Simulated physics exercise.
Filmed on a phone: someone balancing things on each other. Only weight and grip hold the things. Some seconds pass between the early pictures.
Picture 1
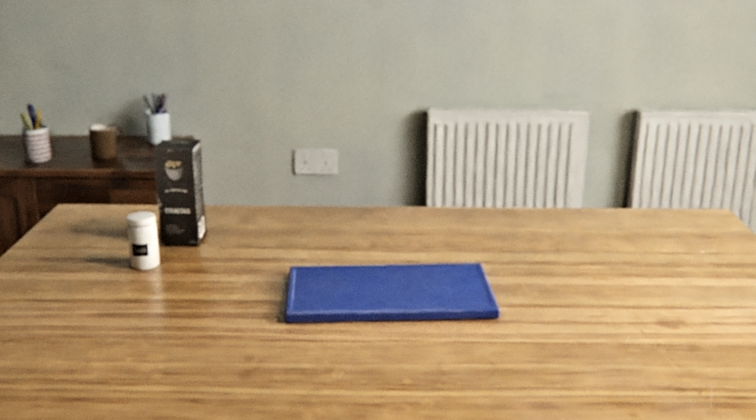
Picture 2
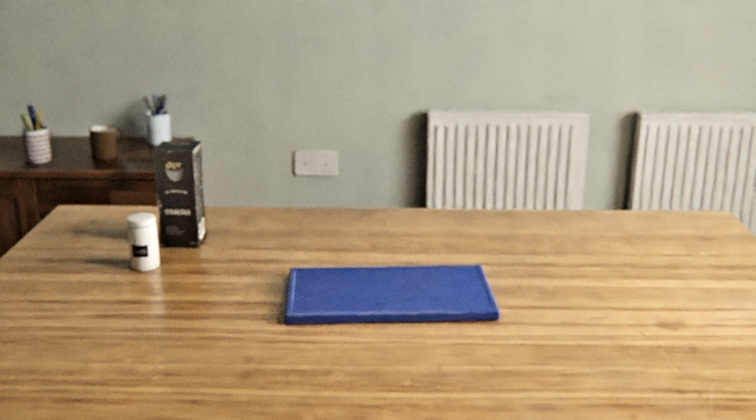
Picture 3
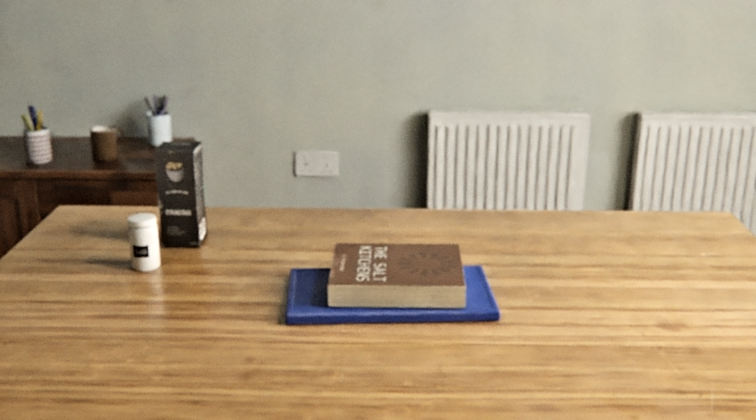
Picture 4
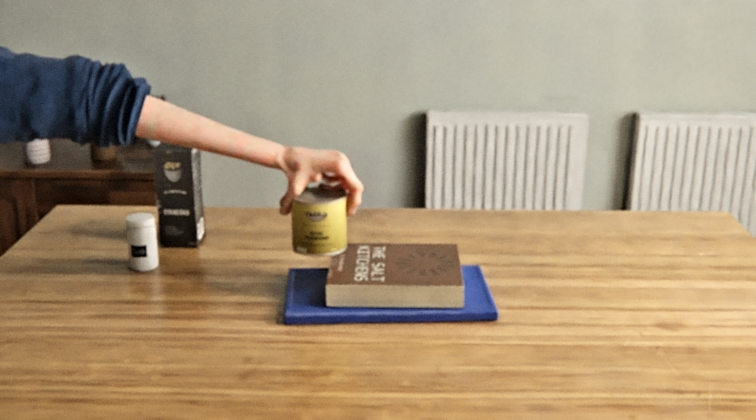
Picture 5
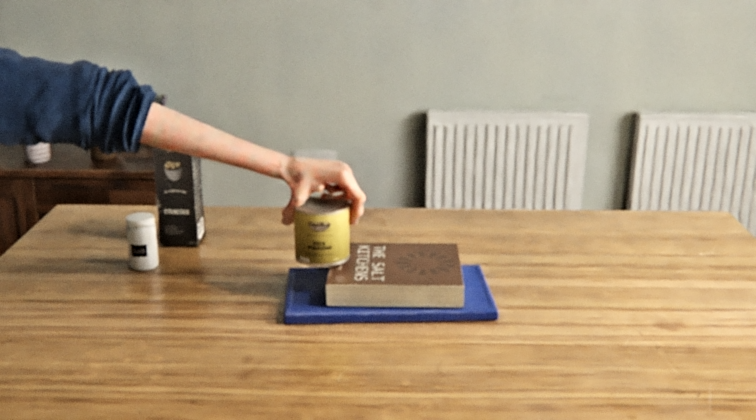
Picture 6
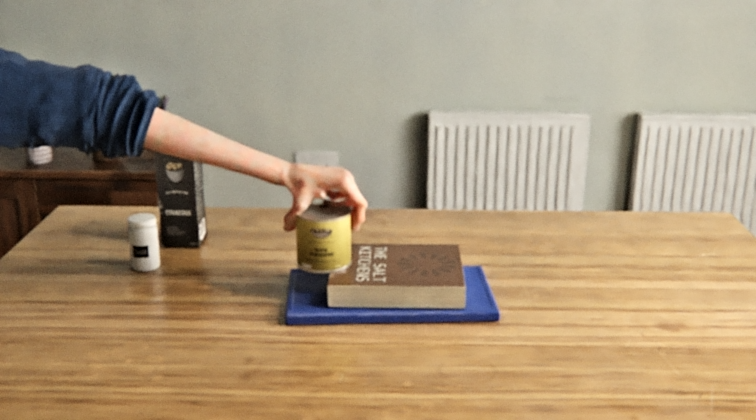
On a wooden table, a brown book appears on a blue tray, and a hand lowers a yellow pot.
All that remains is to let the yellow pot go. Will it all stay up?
Here the pile comes apart.
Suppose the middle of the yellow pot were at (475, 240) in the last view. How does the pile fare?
Then it gives way.
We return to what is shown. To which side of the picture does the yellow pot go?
It goes to the left.
Then, 0.40 s on from there, yellow pot now fallen.
Then, 0.50 s on from there, things are still on the move.
Then, 1.80 s on from there, nothing new.
In the end, fallen, yellow pot; the other 4 unmoved. At the end, from the last picture's camera, yellow pot near (243, 269). The pile gives way.
